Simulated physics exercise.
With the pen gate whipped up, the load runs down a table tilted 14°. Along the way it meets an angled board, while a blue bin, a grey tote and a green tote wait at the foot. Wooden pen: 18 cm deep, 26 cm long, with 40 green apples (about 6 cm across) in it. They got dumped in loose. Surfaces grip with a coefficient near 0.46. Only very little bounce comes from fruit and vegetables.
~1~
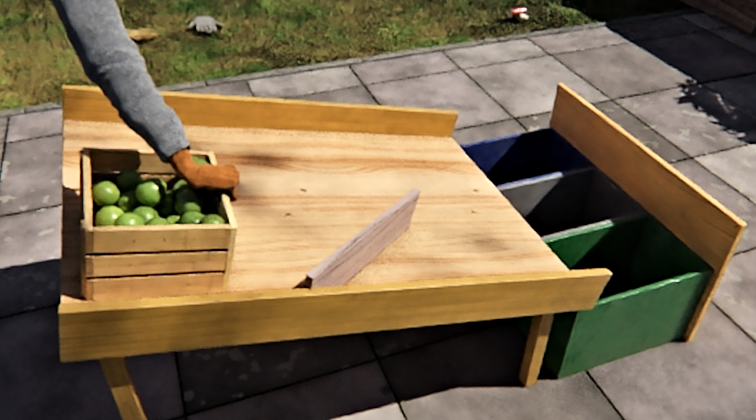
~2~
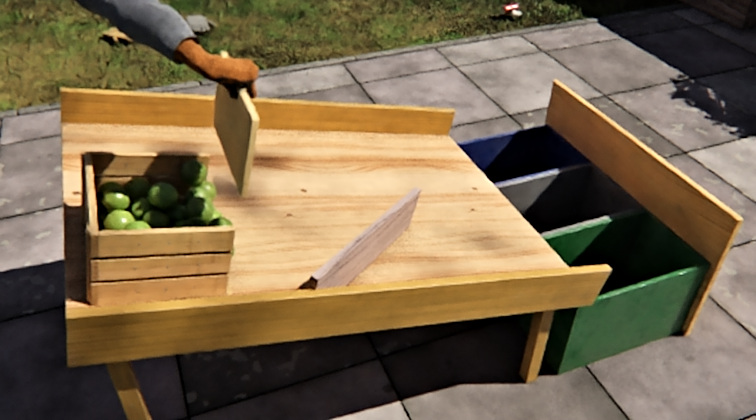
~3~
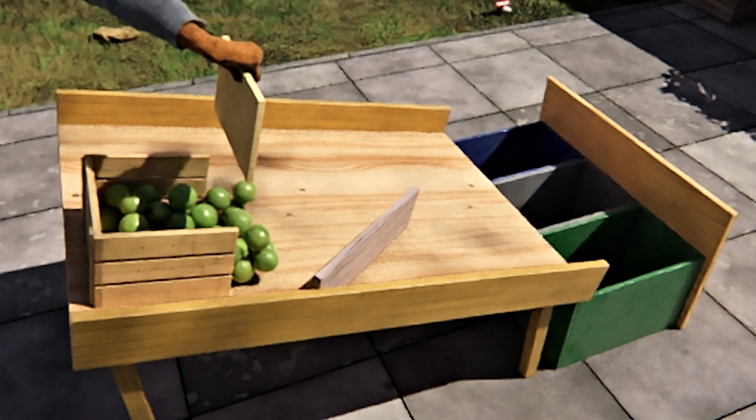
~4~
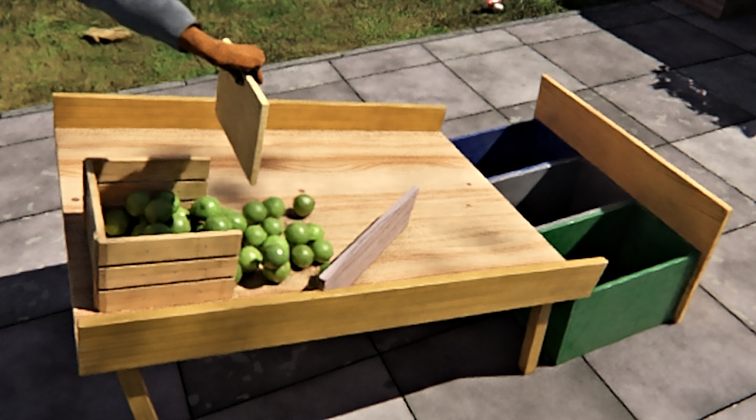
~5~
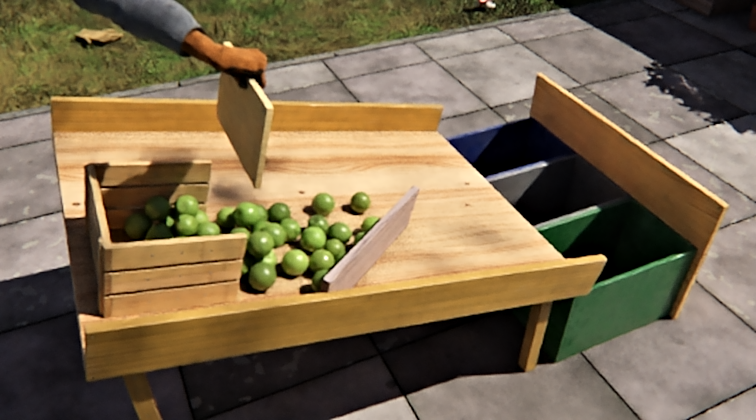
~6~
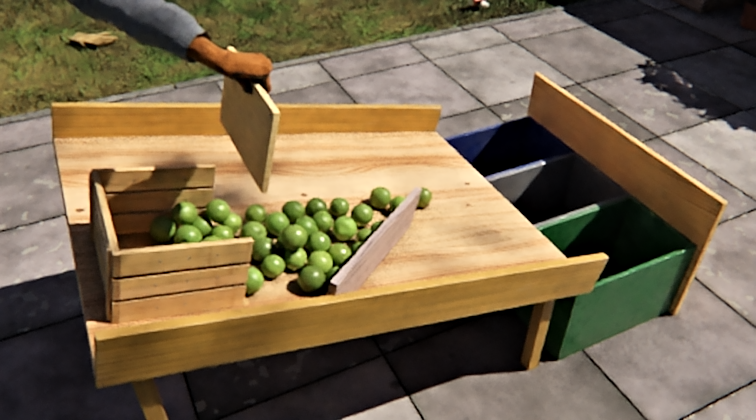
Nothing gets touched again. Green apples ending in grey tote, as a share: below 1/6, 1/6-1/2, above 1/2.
1/6-1/2.
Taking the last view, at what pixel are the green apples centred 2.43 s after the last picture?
Roughly at pixel (525, 203).
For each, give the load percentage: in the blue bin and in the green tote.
Shares, in order: About 60 percent and 0 percent.
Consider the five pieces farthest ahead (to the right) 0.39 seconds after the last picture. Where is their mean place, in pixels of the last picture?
Close to (476, 179) in the last view.
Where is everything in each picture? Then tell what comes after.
In the first picture (we follow the rim corner now nearest the camera), wooden pen at (93, 229); grey tote at (526, 242); nothing out yet.
Wooden pen at (98, 233), in the second picture.
Wooden pen at (102, 236); 11 out, in the third picture.
Wooden pen at (106, 241); 16 out, the lowest apple at (322, 251), in the fourth picture.
Wooden pen at (112, 246); 24 out, the lowest apple at (360, 202), in the fifth picture.
Wooden pen at (120, 252); grey tote at (519, 231); 28 out, the lowest apple at (422, 197), in the sixth picture.
Then, 0.39 s after the last picture, 1 in the grey tote, 37 on the slope and 2 in the air.
Then, 0.87 s after the last picture, 4 in the blue bin, 2 in the grey tote, 31 on the slope and 3 in the air.
Then, 1.56 s after the last picture, 16 in the blue bin, 7 in the grey tote, 12 on the slope and 5 in the air.
When it is over (2.43 s after the last picture), 25 in the blue bin and 15 in the grey tote. Asked share, 15 of 40, 38 per cent.
